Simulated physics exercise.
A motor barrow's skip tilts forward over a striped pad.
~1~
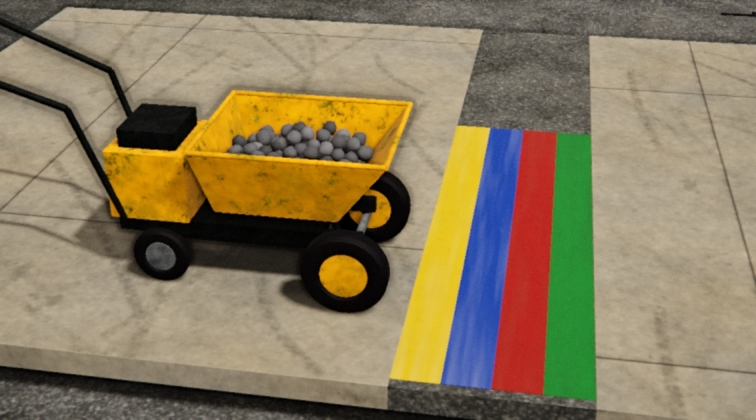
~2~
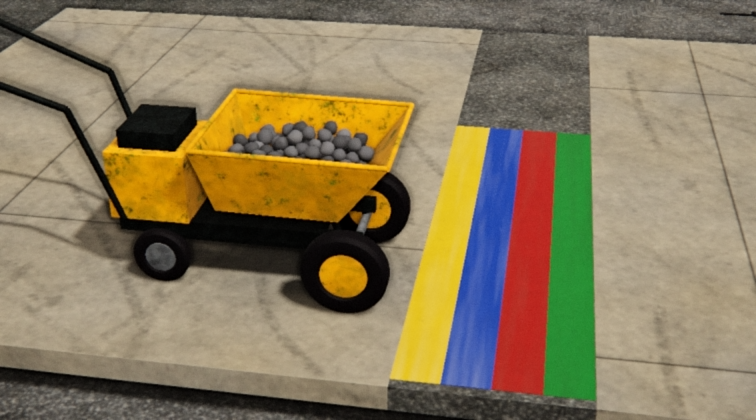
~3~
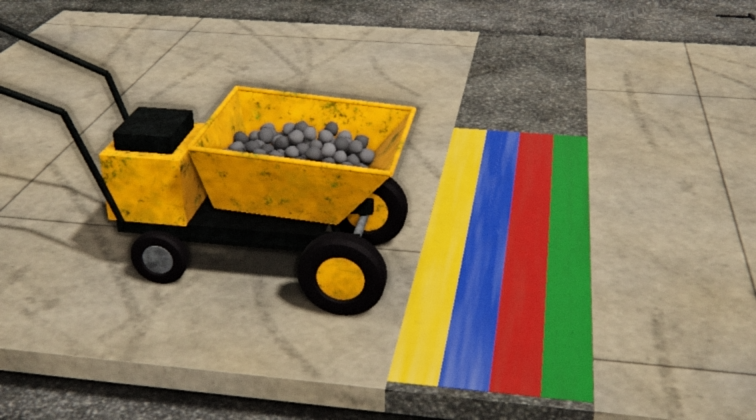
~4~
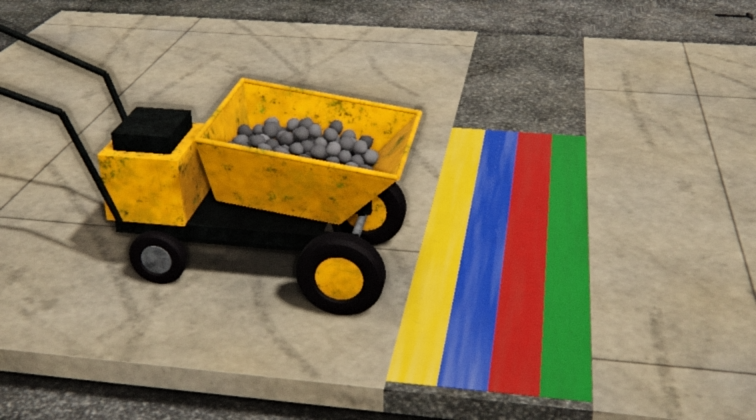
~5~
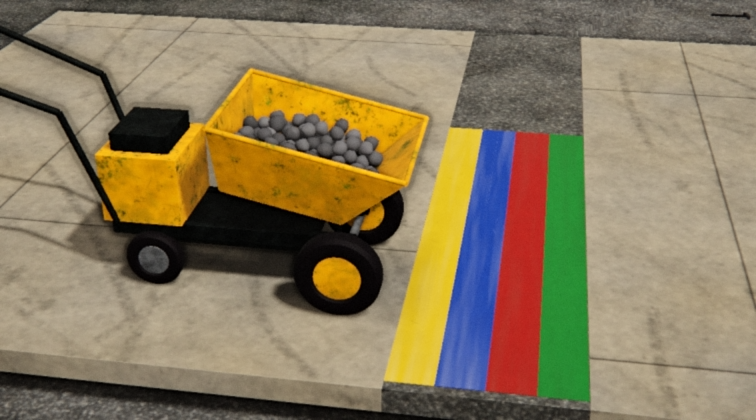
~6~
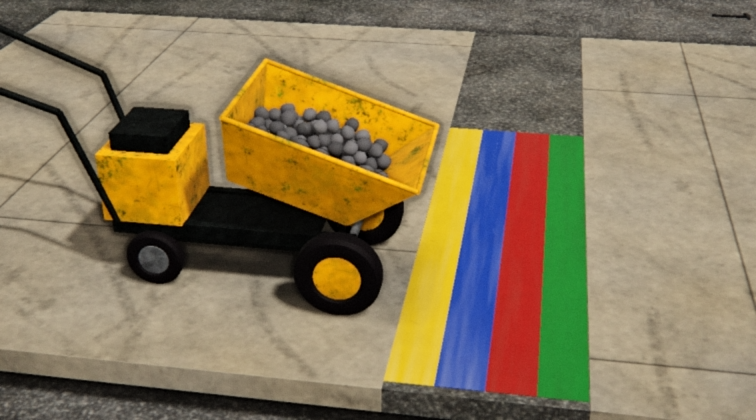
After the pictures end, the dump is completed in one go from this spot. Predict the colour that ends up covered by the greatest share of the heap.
I would say red.
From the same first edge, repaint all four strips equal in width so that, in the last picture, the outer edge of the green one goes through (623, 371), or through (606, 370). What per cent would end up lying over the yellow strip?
First 0 in a hundred, then 0 in a hundred.
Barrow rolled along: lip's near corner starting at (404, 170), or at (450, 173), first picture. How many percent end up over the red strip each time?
The first stopping place yields 40 % and the other yields 10 %.
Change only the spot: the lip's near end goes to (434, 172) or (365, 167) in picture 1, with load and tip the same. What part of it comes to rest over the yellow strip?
About 0 % and about 0 %.
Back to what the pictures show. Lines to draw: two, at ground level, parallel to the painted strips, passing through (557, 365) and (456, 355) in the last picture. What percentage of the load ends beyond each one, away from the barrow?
Estimate: 10 %, then 80 %.
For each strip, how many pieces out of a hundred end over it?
In percent: Yellow strip 0, blue strip 20, red strip 40, green strip 15.
Just after the last frame, skip tipped steeply; every one in the skip.
A moment on, skip tipped right over; the larger part in the skip; about a tenth over the blue strip; about a tenth over the red strip.
Further on, skip tipped right over; roughly a quarter in the skip; roughly a quarter over the blue strip; roughly a third over the red strip; about a tenth over the green strip; about a tenth off the paint.
When it is over, skip tipped right over; roughly a quarter in the skip; not one over the yellow strip; roughly a quarter over the blue strip; roughly a third over the red strip; about a tenth over the green strip; about a tenth off the paint.
